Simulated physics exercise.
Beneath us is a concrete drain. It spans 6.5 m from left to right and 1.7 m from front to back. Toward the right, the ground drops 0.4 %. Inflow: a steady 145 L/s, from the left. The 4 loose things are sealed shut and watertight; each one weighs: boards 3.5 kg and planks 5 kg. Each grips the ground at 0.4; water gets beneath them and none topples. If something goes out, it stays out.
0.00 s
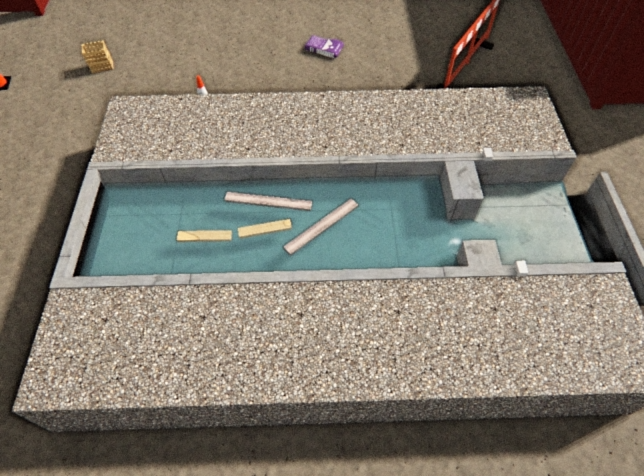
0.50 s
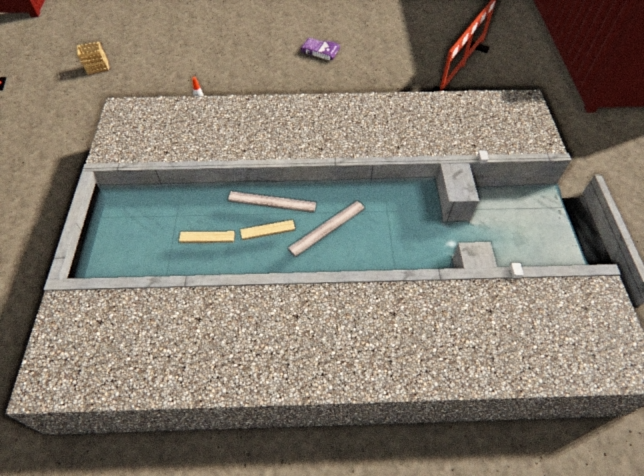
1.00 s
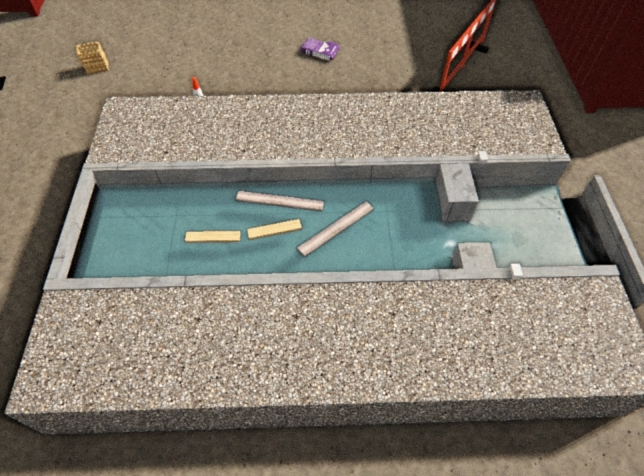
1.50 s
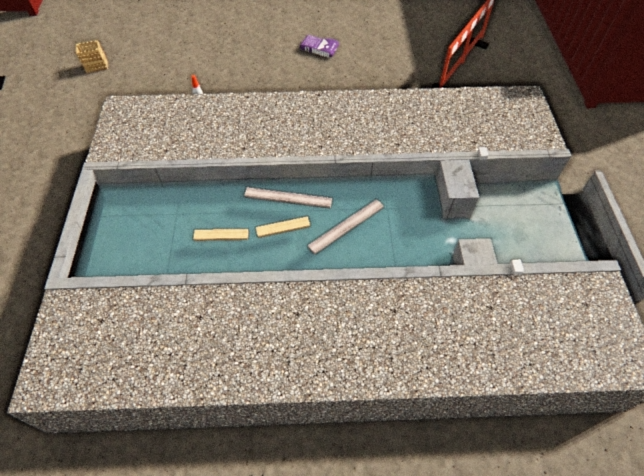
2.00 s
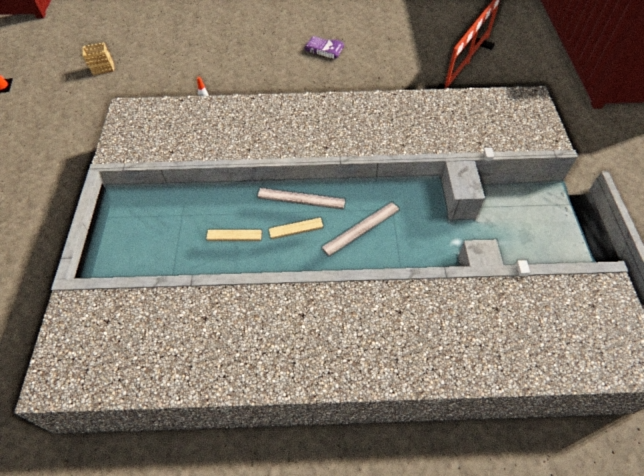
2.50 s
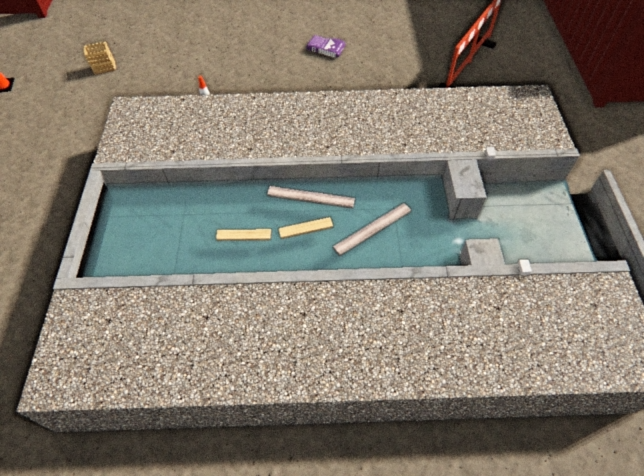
Four wooden planks, two pinkish and two yellow, drifting slowly rightward together across blue-green water in a gravel-sided rectangular channel.
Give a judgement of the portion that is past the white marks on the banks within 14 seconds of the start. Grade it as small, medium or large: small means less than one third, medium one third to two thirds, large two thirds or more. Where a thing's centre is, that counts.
I would call it large.
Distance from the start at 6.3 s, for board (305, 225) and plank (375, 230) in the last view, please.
The first is 150 cm off, the second is gone out.
After 3.5 s 0 of 4 are over the mark; 4 afloat.
After 6.3 s 1 of 4 are over the mark; 3 afloat.
After 10.0 s 3 of 4 are over the mark; 2 afloat.
After 14.0 s 4 of 4 are over the mark; 0 afloat.
